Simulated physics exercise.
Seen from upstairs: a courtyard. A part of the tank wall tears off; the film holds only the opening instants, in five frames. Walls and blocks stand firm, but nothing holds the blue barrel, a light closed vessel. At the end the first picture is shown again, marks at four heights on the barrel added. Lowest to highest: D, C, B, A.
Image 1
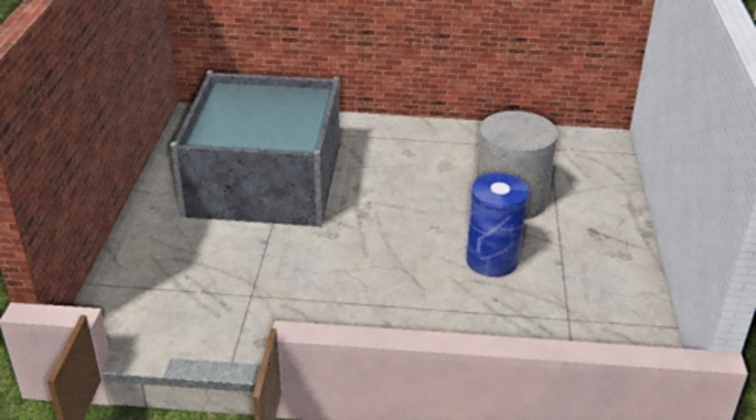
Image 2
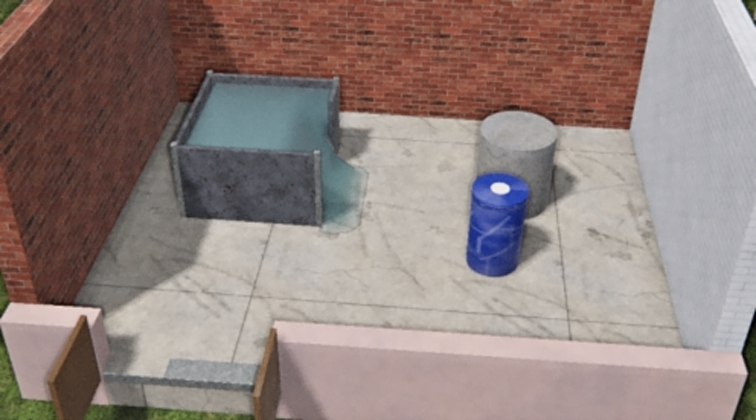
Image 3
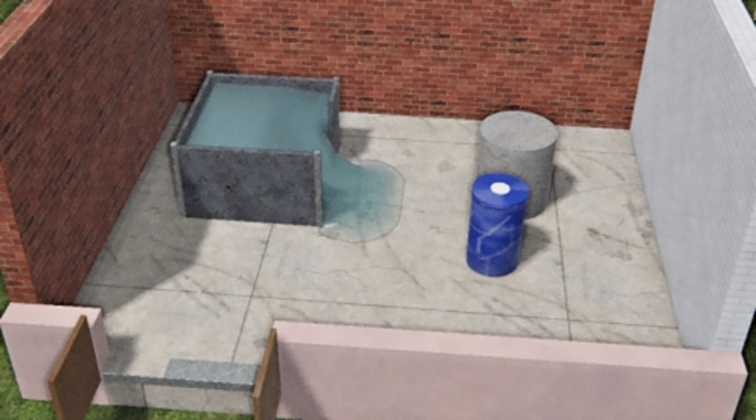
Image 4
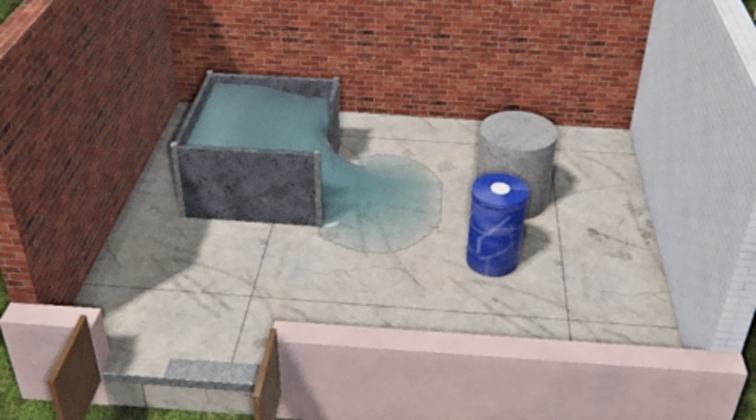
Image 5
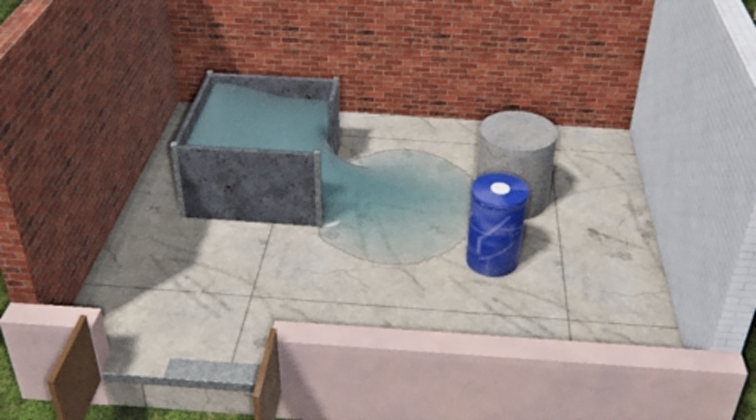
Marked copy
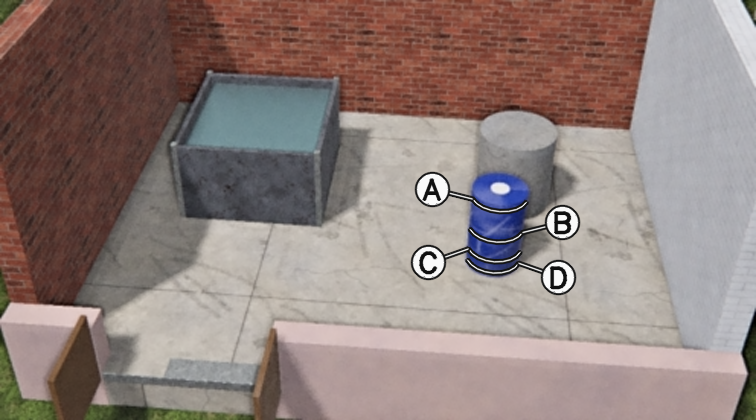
Water sits in a dark square tank in a walled yard, then pours out through the tank's right side onto the pale paved floor. The puddle fans out to the right in a widening rounded sheet, its edge drawing close to the blue barrel, which stays still beside a grey cylinder.
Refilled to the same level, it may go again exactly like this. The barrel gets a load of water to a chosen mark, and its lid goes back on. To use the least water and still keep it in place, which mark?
Mark A just does it.
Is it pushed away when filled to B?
Yes, it does.
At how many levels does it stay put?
One of them.
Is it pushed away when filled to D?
Yes, that goes wrong.
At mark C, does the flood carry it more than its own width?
Yes, clearly.
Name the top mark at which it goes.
B.
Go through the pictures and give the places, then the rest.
Lid of the blue barrel at (499, 189); tank full, its middle at (260, 118); open gate at (188, 319).
Water covers 2 % of the ground and is seen nearest the barrel at (352, 215).
Water covers 5 % of the ground and is seen nearest the barrel at (389, 218).
Water covers 8 % of the ground and is seen nearest the barrel at (425, 224).
Lid of the blue barrel at (499, 189); water covers 12 % of the ground and is seen nearest the barrel at (443, 245).
On the marked copy, A at (499, 211); B at (496, 242); C at (494, 261); D at (493, 273); from the bottom up D, C, B, A.
Choosing A, it does not move.
Choosing B, it is pushed about half its own width away.
Choosing C, it is pushed about 3 times its own width away.
Choosing D, it is pushed about 5 times its own width away.
